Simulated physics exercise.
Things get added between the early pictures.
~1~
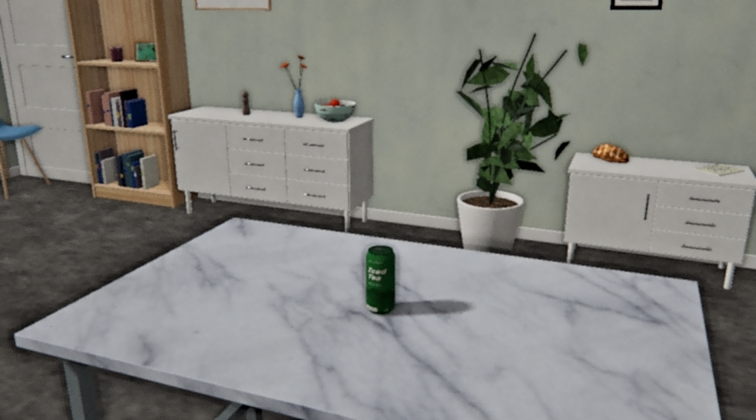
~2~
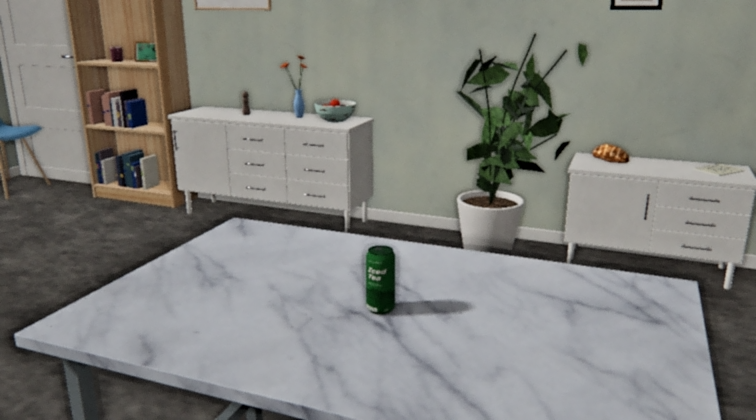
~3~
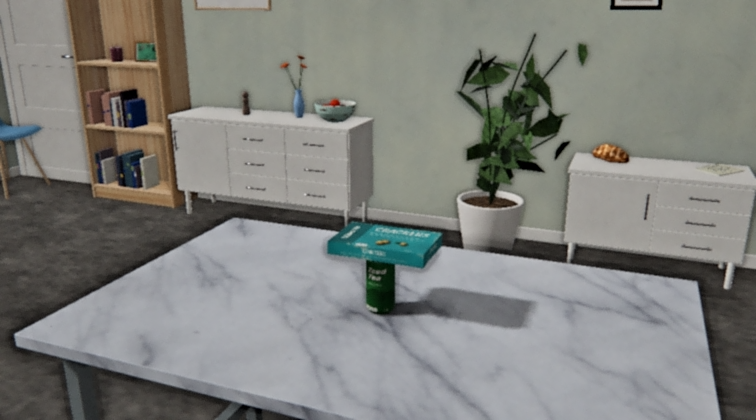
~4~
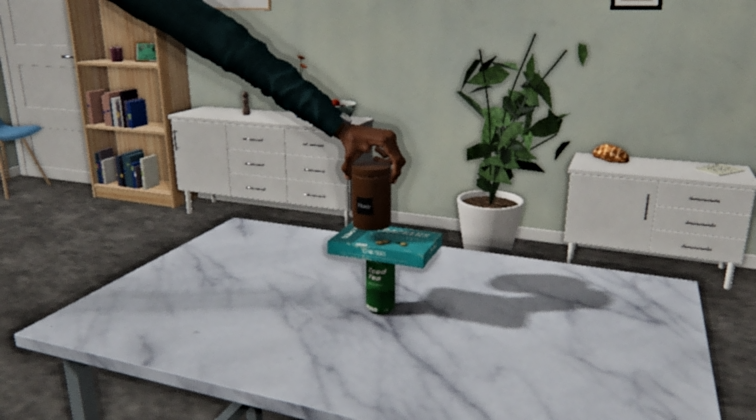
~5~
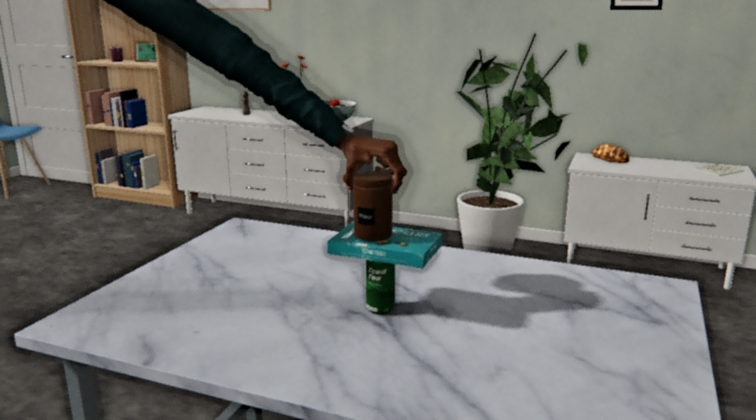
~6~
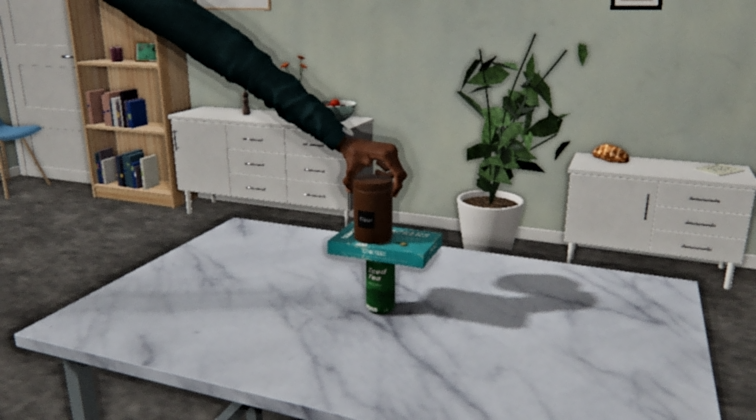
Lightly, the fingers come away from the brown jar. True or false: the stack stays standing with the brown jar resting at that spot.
True.
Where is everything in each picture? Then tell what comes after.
In the first picture, the last thing is not in view yet; green can (381, 280).
In the second picture, the last thing is not in view yet; green can (381, 280).
In the third picture, the last thing is not in view yet; green can (381, 280).
In the fourth picture, on its way; brown jar (372, 195); green can (381, 280).
In the fifth picture, on its way; brown jar (373, 205); green can (381, 280).
In the sixth picture, set down, still held; brown jar (373, 208); green can (381, 280).
Then, 0.30 s past the last view, nothing moves.
Then, 0.70 s past the last view, brown jar resting near (373, 209).
Finally, all 3 still in place. Final places as the last picture's camera would see them, brown jar near (373, 209). The stack holds.
